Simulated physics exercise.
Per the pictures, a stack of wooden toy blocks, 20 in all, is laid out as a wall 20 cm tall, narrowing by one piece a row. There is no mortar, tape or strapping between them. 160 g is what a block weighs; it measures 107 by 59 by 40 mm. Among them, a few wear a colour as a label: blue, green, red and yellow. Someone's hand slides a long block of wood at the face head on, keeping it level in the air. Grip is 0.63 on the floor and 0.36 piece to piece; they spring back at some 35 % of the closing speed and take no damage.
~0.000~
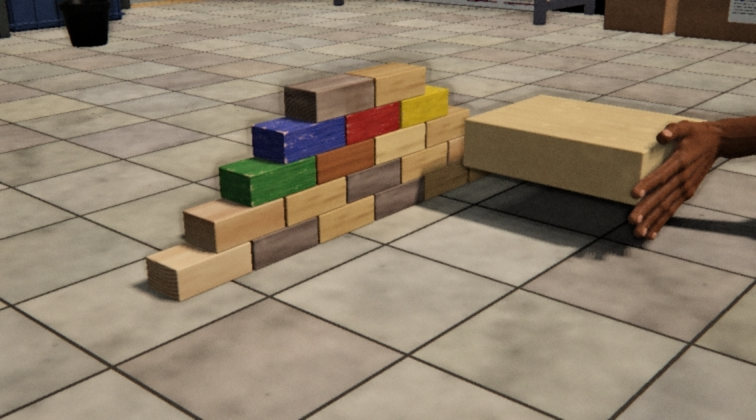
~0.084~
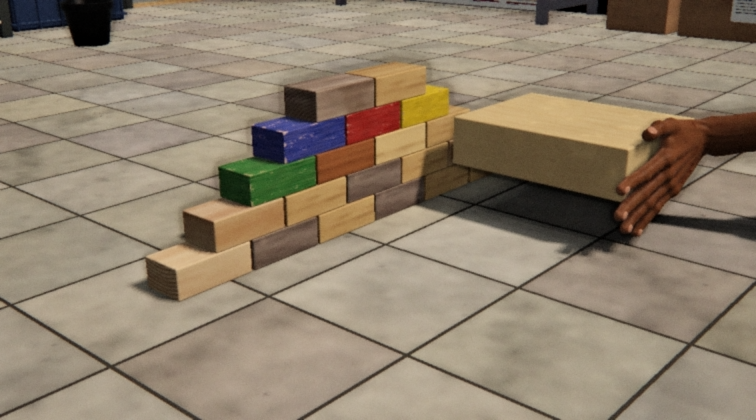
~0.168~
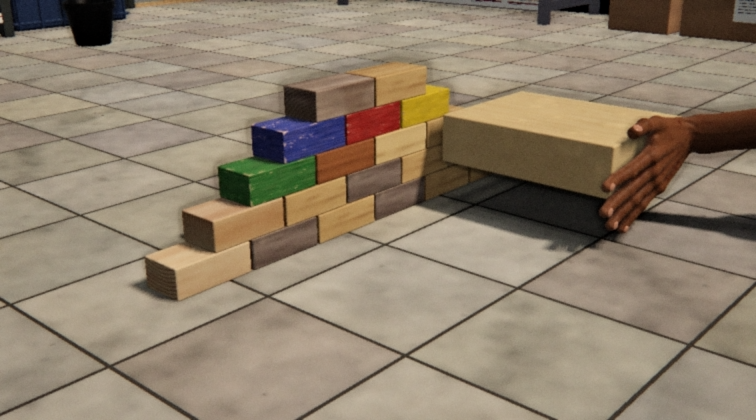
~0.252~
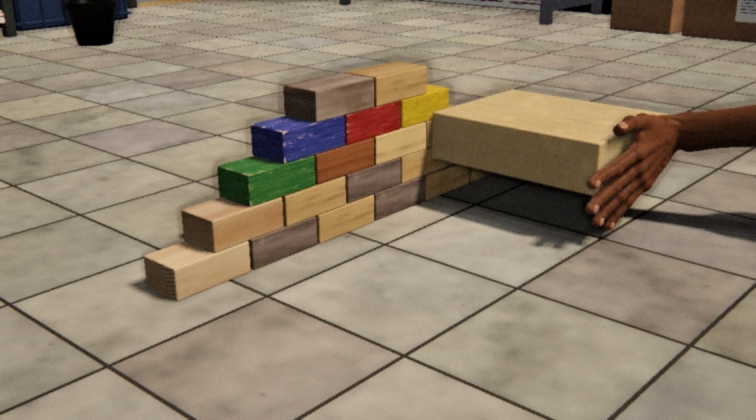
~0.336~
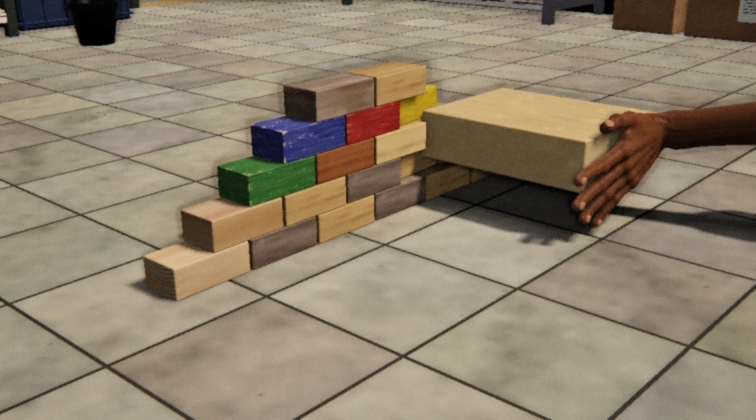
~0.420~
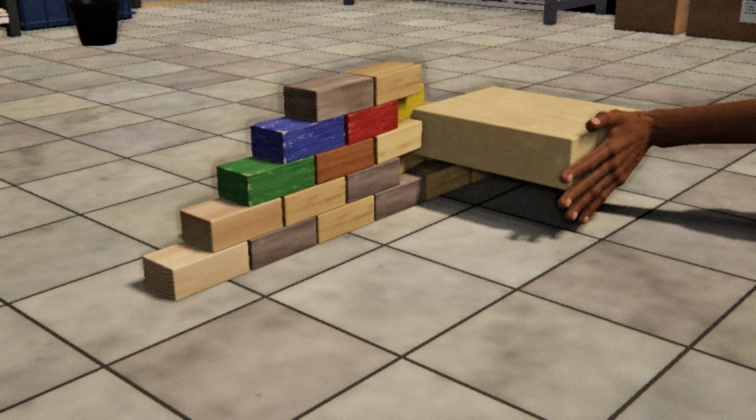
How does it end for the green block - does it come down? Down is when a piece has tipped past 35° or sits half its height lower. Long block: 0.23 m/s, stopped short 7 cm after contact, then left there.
The green block stays in position.
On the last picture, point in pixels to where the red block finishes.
It ends up centred close to (286, 193).
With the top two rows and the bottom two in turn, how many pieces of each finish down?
4, then 2.
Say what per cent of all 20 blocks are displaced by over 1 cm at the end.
40 per cent.
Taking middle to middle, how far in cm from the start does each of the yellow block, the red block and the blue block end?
Net displacement, roughly: Yellow ~ 24 cm, red ~ 16 cm, blue ~ 0 cm.
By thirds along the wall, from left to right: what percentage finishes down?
0 / 60 / 60 %, left to right.
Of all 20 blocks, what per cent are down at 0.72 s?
By then, 15 per cent.
By 0.54 s, 1 of the 20 blocks down; green block unmoved; yellow block tilted 4°.
By 0.72 s, 3 of the 20 blocks down; green block unmoved; yellow block tilted 30°, 26 mm lower.
By 0.86 s, 8 of the 20 blocks down; green block unmoved; yellow block tilted 57°, 9 cm lower.
By 1.02 s, 8 of the 20 blocks down; green block unmoved; yellow block on its side.
When it is over (1.7 s), 8 of the 20 blocks down; green block unmoved; red block on its side; yellow block on its side. In pixels of the last frame, middles, green block near (267, 176), red block near (286, 193).
